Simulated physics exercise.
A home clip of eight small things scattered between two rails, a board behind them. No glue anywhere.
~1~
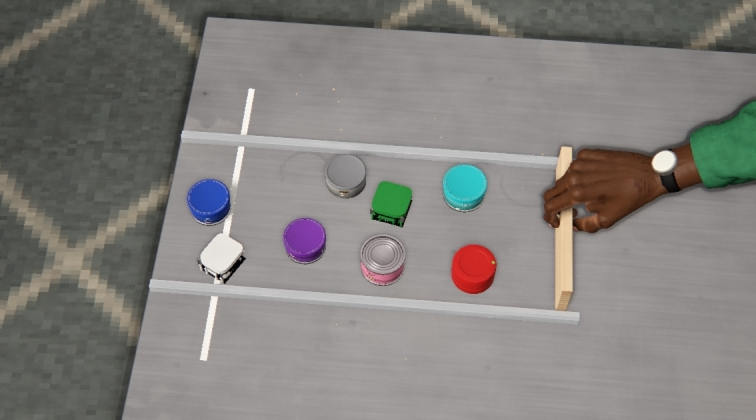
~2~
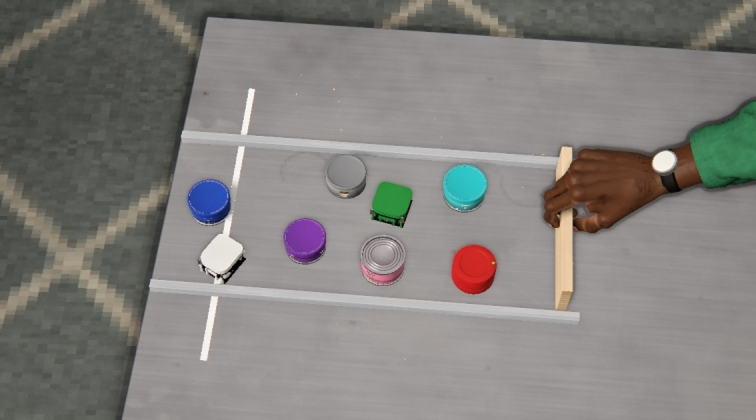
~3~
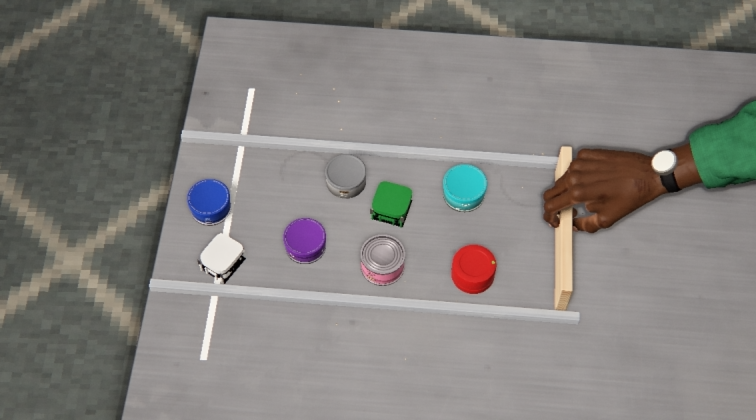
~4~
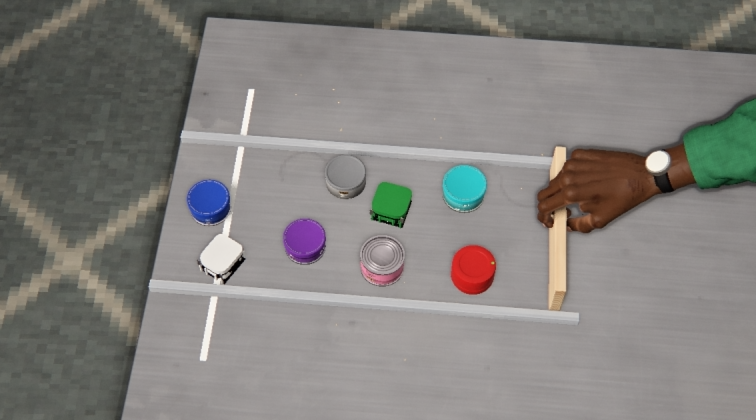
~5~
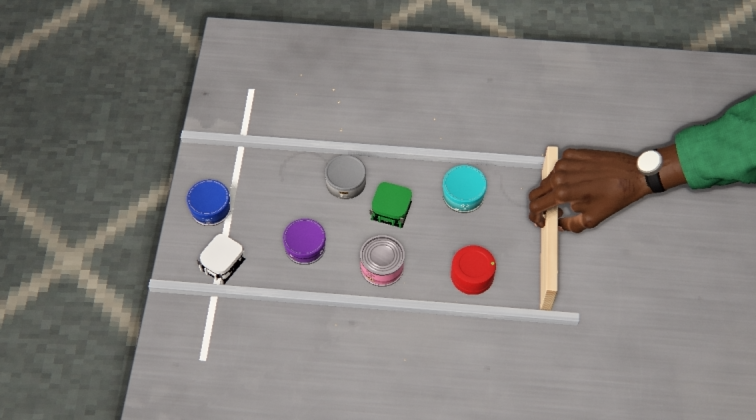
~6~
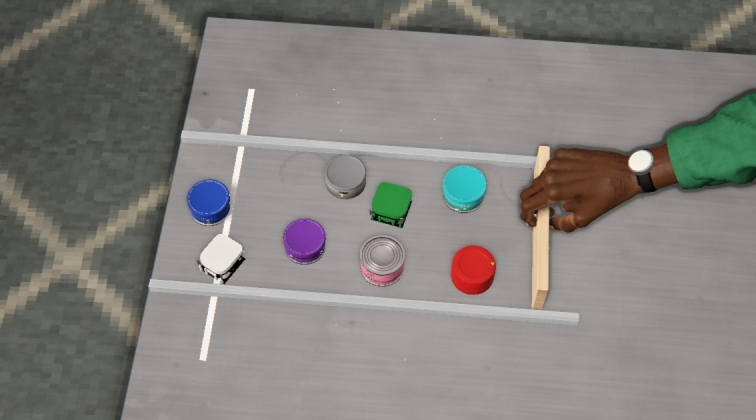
On a grey tabletop, eight small colourful items sat still between two rails while a hand in a green sleeve, resting at first, slid a wooden board a little way left toward them.
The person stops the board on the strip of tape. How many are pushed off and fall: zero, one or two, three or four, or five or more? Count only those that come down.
The number that fall off is one or two.
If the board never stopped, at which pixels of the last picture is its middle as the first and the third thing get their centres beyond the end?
At (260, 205) for the first, at (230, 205) for the third.
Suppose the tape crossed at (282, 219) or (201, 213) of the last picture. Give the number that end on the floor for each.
It would be 0 and 5.
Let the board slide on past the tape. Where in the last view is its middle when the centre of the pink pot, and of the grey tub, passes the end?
Its middle is around (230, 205) and around (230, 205).
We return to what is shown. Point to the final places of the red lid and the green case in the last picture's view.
The red lid stops around (198, 256); the green case around (210, 217).
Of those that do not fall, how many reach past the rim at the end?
Overhanging: 4.
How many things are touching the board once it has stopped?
In contact: 3.
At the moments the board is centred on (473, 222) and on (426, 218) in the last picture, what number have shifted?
By then 2, and 4.
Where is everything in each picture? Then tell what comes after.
Blue tin (210, 203); white case (222, 259); purple tin (305, 241); board (564, 228); tape (229, 215), in the first frame.
White case (223, 259); grey tub (346, 177), in the second frame.
Purple tin (305, 241); red lid (474, 269), in the third frame.
Blue tin (209, 203); green case (392, 205), in the fourth frame.
White case (222, 259); pink pot (382, 261), in the fifth frame.
Blue tin (209, 203); white case (222, 259); purple tin (305, 242); board (541, 227); tape (229, 215), in the sixth frame.
Soon after, none off yet; blue tin at rest near (209, 203); white case at rest near (222, 259); purple tin at rest near (305, 242).
After that, none off yet; blue tin at rest near (209, 203); white case at rest near (221, 259); purple tin displaced about its own width near (264, 227).
In the end, the number that fall off is one or two; gone, white case.
